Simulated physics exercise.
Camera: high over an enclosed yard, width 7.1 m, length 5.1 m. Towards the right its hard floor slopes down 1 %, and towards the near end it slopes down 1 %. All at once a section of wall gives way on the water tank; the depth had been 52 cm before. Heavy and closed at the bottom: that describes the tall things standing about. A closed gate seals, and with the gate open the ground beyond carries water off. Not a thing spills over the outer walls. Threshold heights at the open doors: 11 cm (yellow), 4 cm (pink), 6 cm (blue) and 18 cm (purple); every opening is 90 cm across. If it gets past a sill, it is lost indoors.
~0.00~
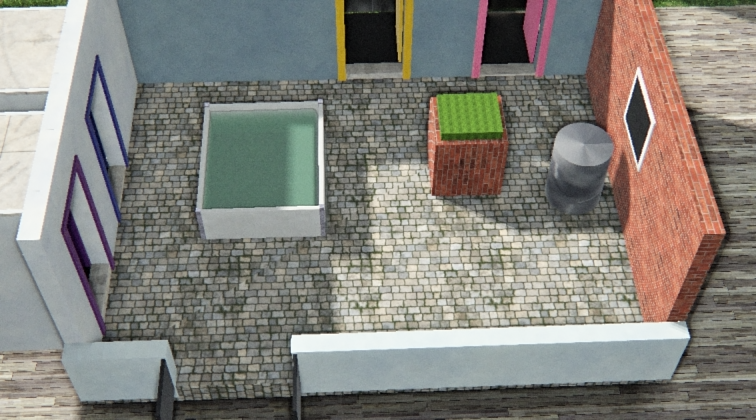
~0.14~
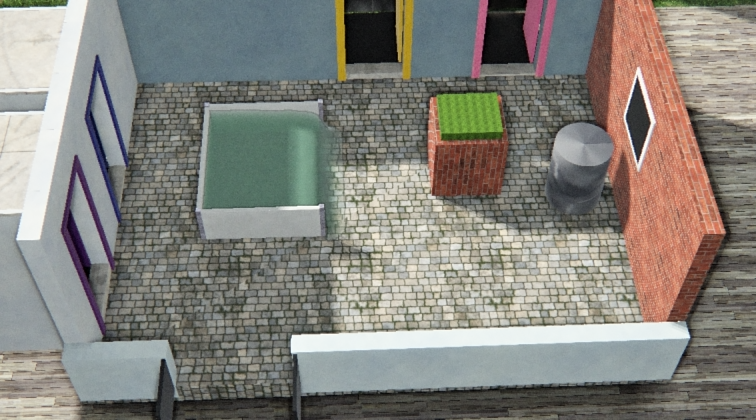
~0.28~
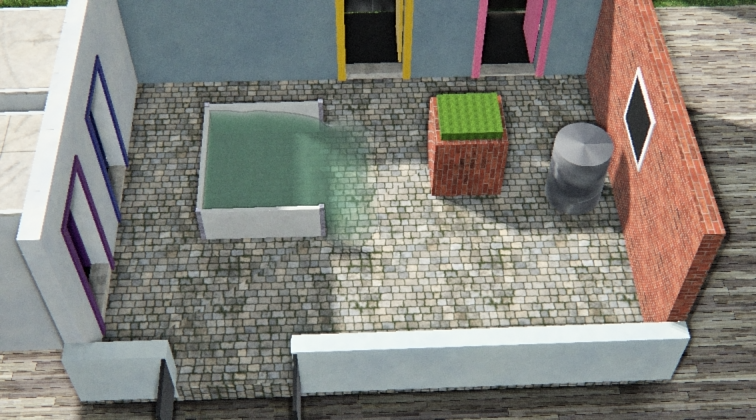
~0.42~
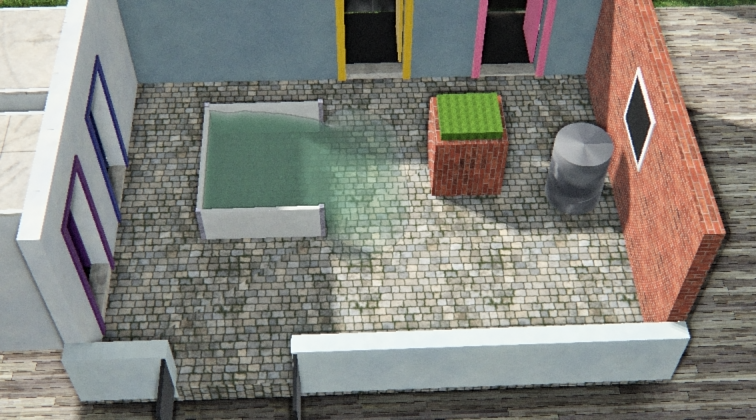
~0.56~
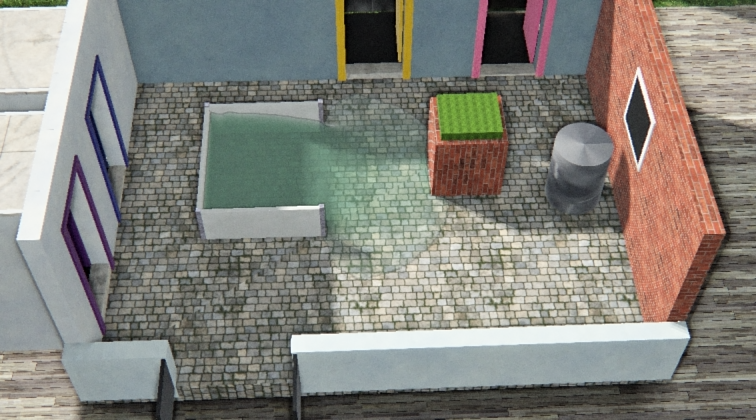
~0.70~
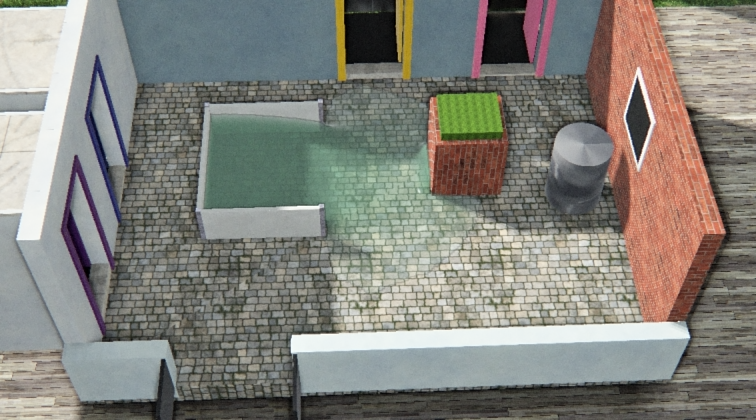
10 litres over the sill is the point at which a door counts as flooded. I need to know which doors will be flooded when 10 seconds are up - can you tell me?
Sure: The yellow door will stay unflooded, the pink door will be flooded, the blue door will stay unflooded, the purple door will stay unflooded.
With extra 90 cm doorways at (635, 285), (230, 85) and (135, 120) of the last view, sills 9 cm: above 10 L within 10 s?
Per doorway, in order: Sufficient / insufficient / insufficient.
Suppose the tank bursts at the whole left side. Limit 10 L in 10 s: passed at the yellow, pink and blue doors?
So yellow ends up short of it, pink short of it, blue past the limit.
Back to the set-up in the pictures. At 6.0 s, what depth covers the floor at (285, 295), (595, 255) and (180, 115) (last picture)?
Around 0 cm, 12 cm and 2 cm.
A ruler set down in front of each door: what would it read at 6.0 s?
Depths in centimetres - yellow: 4, pink: 5, blue: 0, purple: 0.
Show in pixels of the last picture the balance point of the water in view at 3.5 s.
Close to (460, 201) in the last picture.
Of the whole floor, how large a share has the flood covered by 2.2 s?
Roughly 50 % of the floor.
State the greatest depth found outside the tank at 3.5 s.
I'd put it at close to 26 cm.
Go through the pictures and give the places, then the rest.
The water tank at (263, 158) is whole and still, 52 cm deep, in the first picture.
Water pours out at (320, 171) and has run 1.0 m, to (333, 235); typically 10 cm deep outside, 52 cm at the water tank's back, in the second picture.
Water pours out at (320, 173) and has run 1.2 m, to (354, 123); typically 10 cm deep outside, 52 cm at the water tank's back, in the third picture.
The front is at (374, 117), 1.5 m from the gap at (320, 174); 2.6 m2 of floor is under water; 50 cm left at the back of the water tank, in the fourth picture.
The front is at (435, 229), 1.9 m from the gap at (320, 174); 4.0 m2 of floor is under water; 44 cm left at the back of the water tank, in the fifth picture.
The front is at (472, 214), 2.3 m from the gap at (320, 174); 5.1 m2 of floor is under water; 44 cm left at the back of the water tank, in the sixth picture.
After 1.4 s water covers 35 % of the floor and is deepest (38 cm) near (422, 176); yellow door 5 cm at the sill, 0 L in, pink door not reached, blue door not reached, purple door not reached.
After 2.2 s water covers 50 % of the floor and is deepest (26 cm) near (422, 176); yellow door 3 cm at the sill, 0 L in, pink door 10 cm at the sill, 11 L in, blue door not reached, purple door not reached.
After 3.5 s water covers 55 % of the floor and is deepest (26 cm) near (594, 182); yellow door 10 cm at the sill, 3 L in, pink door 7 cm at the sill, 30 L in, blue door not reached, purple door not reached.
After 6.0 s water covers 65 % of the floor and is deepest (14 cm) near (598, 320); yellow door 4 cm at the sill, 5 L in, pink door 5 cm at the sill, 37 L in, blue door not reached, purple door not reached.
After 10.0 s water covers 90 % of the floor and is deepest (10 cm) near (619, 355); yellow door 4 cm at the sill, 5 L in, pink door 5 cm at the sill, 61 L in, blue door not reached, purple door 4 cm at the sill, 0 L in.
